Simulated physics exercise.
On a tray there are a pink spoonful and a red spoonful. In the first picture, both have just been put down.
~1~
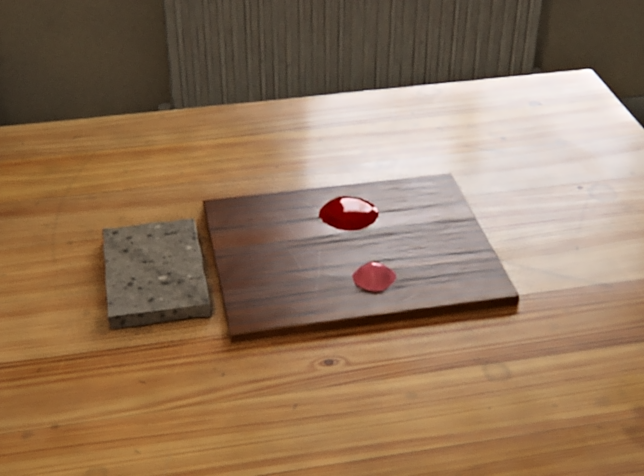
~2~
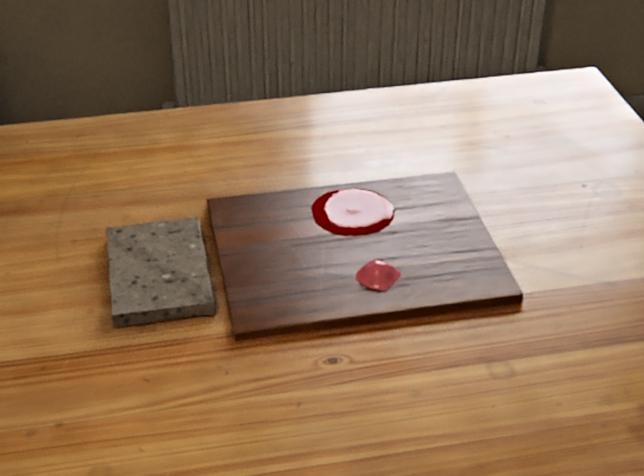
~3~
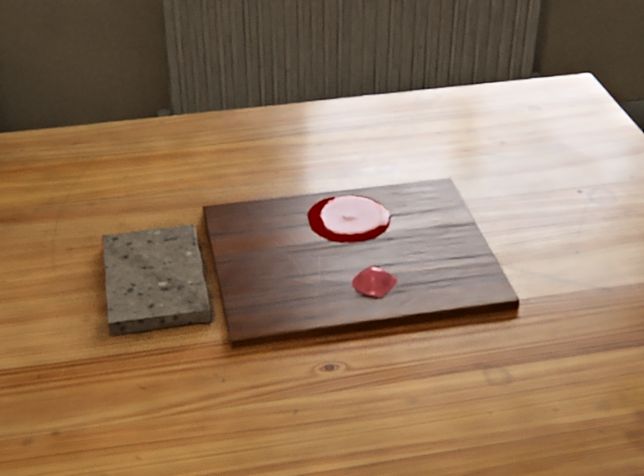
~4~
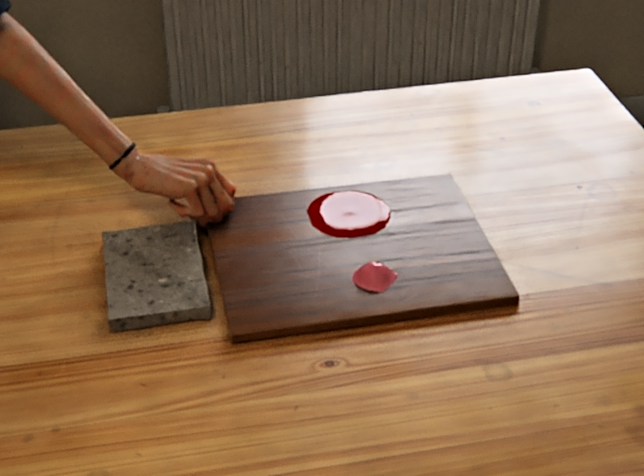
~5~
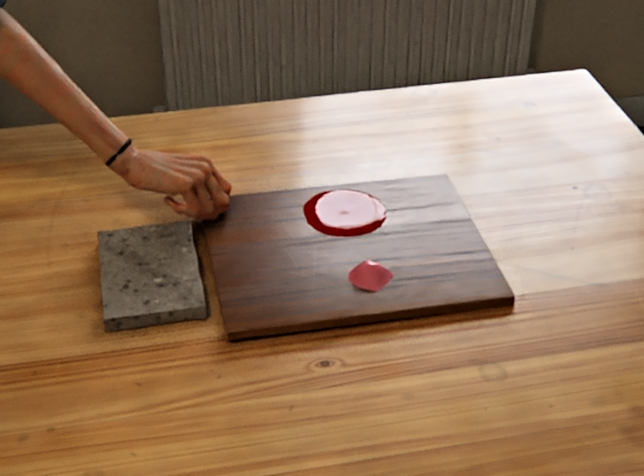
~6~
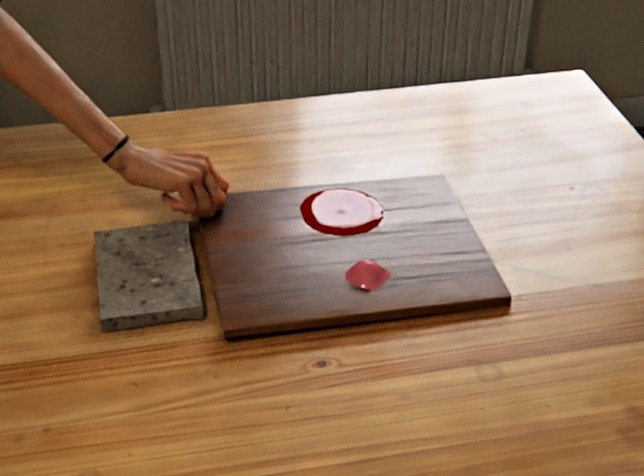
The red spoonful on the dark tray spread thin while the pink one in front stayed mounded, then a hand came in from the left and raised the tray's left end very slightly.
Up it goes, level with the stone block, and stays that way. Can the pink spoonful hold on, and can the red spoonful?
So: The pink spoonful, it is held back; the red spoonful, it is held back.
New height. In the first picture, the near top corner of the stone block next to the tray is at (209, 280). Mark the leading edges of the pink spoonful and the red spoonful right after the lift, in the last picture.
In the last picture you'd see them end at (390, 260) and at (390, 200).
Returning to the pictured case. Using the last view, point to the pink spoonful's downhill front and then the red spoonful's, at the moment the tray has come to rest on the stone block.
In the last view, the first is close to (385, 268) and the second close to (381, 204).
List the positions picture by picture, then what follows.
In the first frame, the tray lies flat; pink spoonful (374, 271) a mound; red spoonful (349, 210) a low mound; stone block (160, 318).
In the second frame, they settle; pink spoonful (378, 269) a mound; red spoonful (353, 210) spread thin.
In the third frame, at rest; pink spoonful (374, 276) a mound; red spoonful (349, 217) spread thin.
In the fourth frame, a hand takes the end; pink spoonful (374, 271) a mound; red spoonful (349, 213) spread thin.
In the fifth frame, the end is rising; pink spoonful (370, 270) a mound; red spoonful (345, 212) spread thin.
In the sixth frame, the tray slopes by about 2°; pink spoonful (368, 269) a mound; red spoonful (341, 210) spread thin; stone block (153, 320).
Shortly, slope about 4°; the pink spoonful has not moved; the red spoonful has not moved.
Then, the pink spoonful has not moved; the red spoonful has not moved.
At the finish, slope about 4°; the pink spoonful has not moved; the red spoonful has not moved.
